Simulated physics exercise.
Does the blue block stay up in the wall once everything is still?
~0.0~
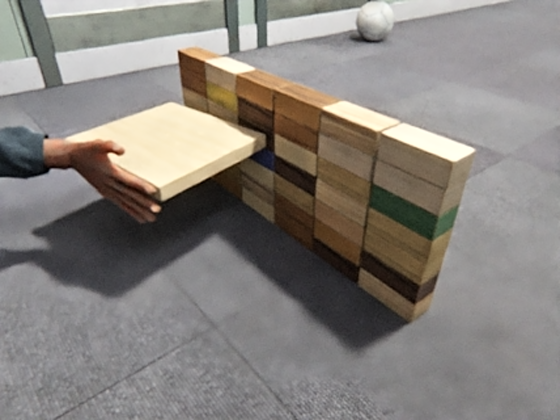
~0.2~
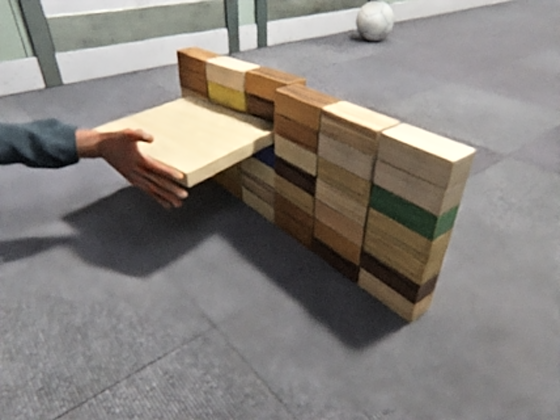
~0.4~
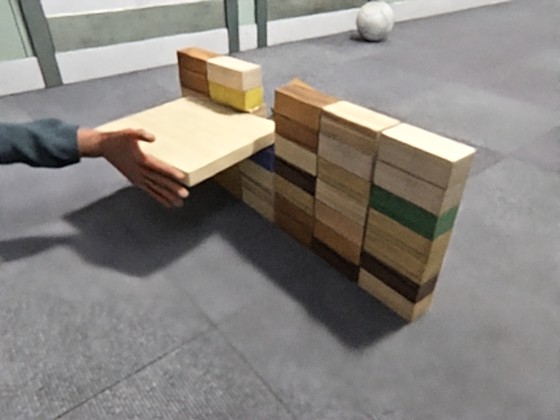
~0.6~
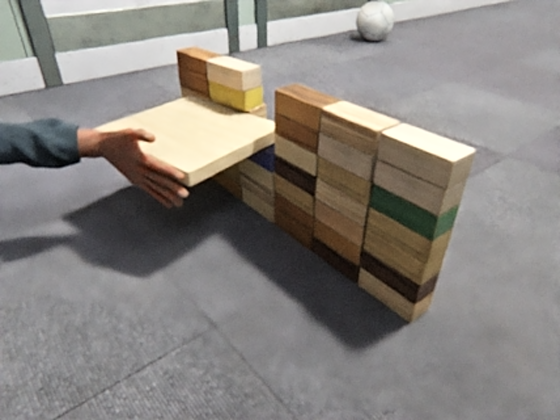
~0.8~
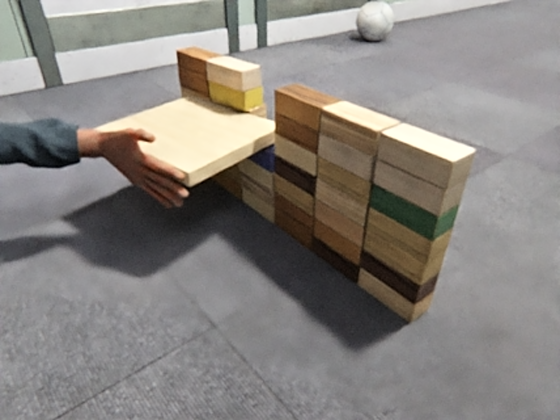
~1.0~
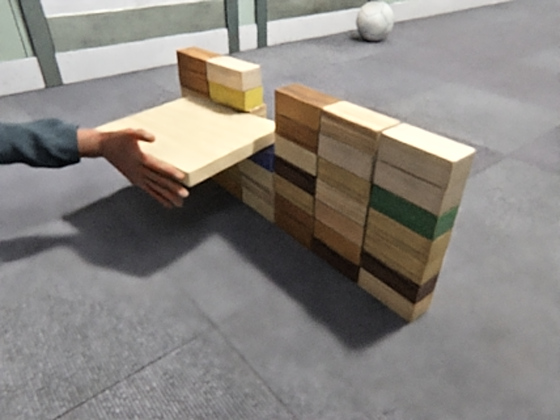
Yes, the blue block stays up, still in the lower part of the wall beside the long block.
